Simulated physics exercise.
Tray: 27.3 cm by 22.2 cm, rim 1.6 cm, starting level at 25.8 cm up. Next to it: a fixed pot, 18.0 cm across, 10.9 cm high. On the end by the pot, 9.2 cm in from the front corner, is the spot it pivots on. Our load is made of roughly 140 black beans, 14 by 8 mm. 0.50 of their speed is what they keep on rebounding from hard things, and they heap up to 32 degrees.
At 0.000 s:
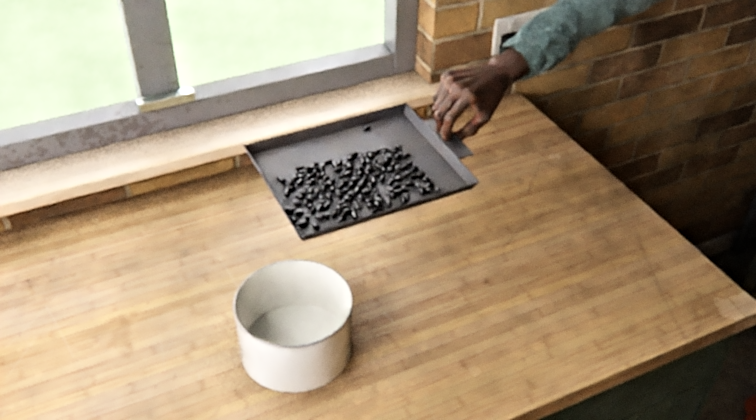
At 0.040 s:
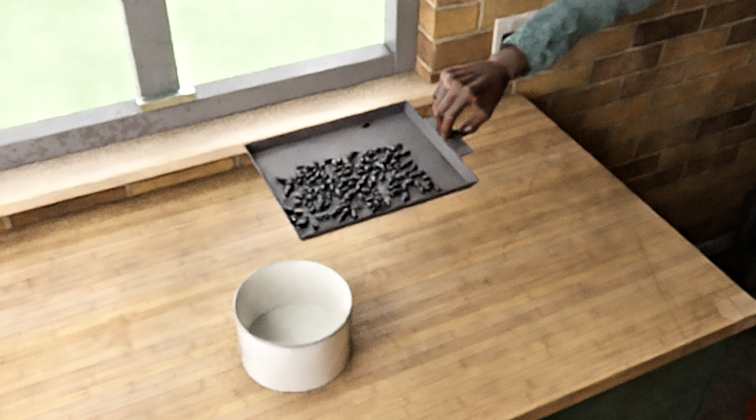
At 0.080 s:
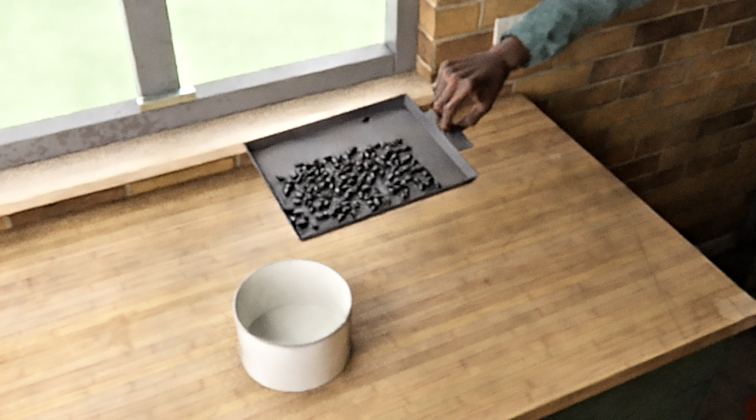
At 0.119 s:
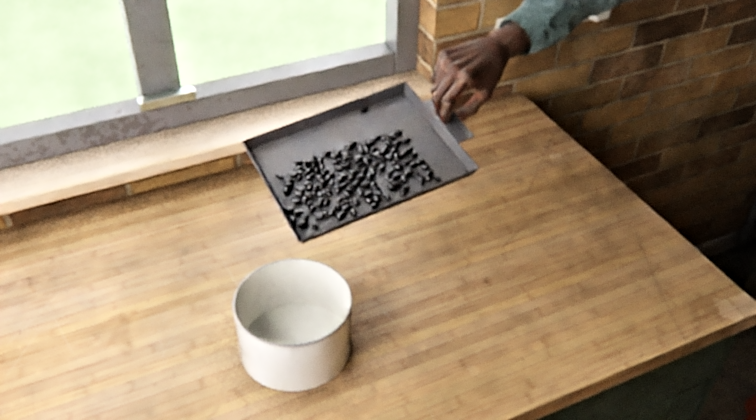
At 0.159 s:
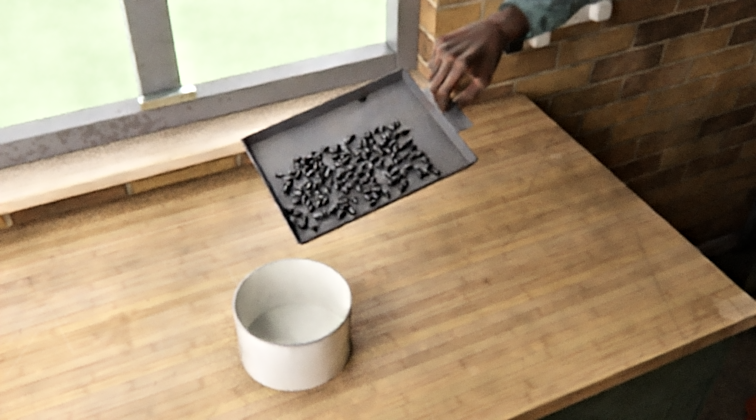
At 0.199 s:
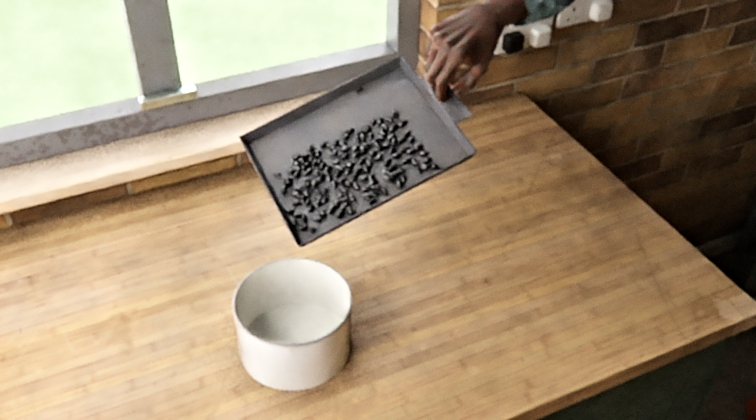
A hand tilting a dark tray of black beans, raising its right side above a wooden counter beside a white pot.
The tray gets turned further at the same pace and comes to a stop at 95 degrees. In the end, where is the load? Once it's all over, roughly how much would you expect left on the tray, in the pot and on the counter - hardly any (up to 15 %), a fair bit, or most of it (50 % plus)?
I'd expect tray: Hardly any; pot: Most of it; counter: Hardly any.
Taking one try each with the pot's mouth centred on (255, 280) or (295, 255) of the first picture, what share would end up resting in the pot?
Spot one: Some 25 per cent; spot two: Some 0 per cent.
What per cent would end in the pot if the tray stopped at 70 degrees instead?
That would be around 90 percent.
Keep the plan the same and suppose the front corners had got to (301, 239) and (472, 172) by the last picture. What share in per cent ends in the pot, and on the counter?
Pot 95; counter 5.
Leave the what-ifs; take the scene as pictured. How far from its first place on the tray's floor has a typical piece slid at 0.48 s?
It has moved some 8 cm from its start.
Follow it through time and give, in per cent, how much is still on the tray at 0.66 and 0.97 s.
Around 25 first, about 0 after.
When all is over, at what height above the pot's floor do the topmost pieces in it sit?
Around 2.0 cm above the floor.
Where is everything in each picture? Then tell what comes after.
In the first picture, tray tilt 0 degrees, front corners at (302, 232) and (472, 180); middle of the pieces at (352, 185); pot at (293, 301).
In the second picture, tray tilt 1 degrees, front corners at (302, 232) and (472, 179); middle of the pieces at (352, 184).
In the third picture, tray tilt 4 degrees, front corners at (302, 234) and (472, 174), lowest corner left front; middle of the pieces at (352, 182).
In the fourth picture, tray tilt 8 degrees, front corners at (301, 235) and (472, 167), lowest corner left front; middle of the pieces at (351, 178).
In the fifth picture, tray tilt 14 degrees, front corners at (301, 238) and (471, 158), lowest corner left front; middle of the pieces at (350, 174).
In the sixth picture, tray tilt 19 degrees, front corners at (300, 240) and (470, 150), lowest corner left front; middle of the pieces at (350, 165); pot at (292, 299). The tray's pace is about 135 degrees a second.
After 0.48 s, tilt 57 degrees; the tray holds 100 %, the pot 0 %.
Then, at 0.66 s, tilt 82 degrees; the tray holds 25 %, the pot 15 %.
After 0.97 s, tilt 95 degrees; the tray holds 0 %, the pot 95 %.
By 1.6 s all is still; tray 0 %, pot 95 %, counter 5 %.
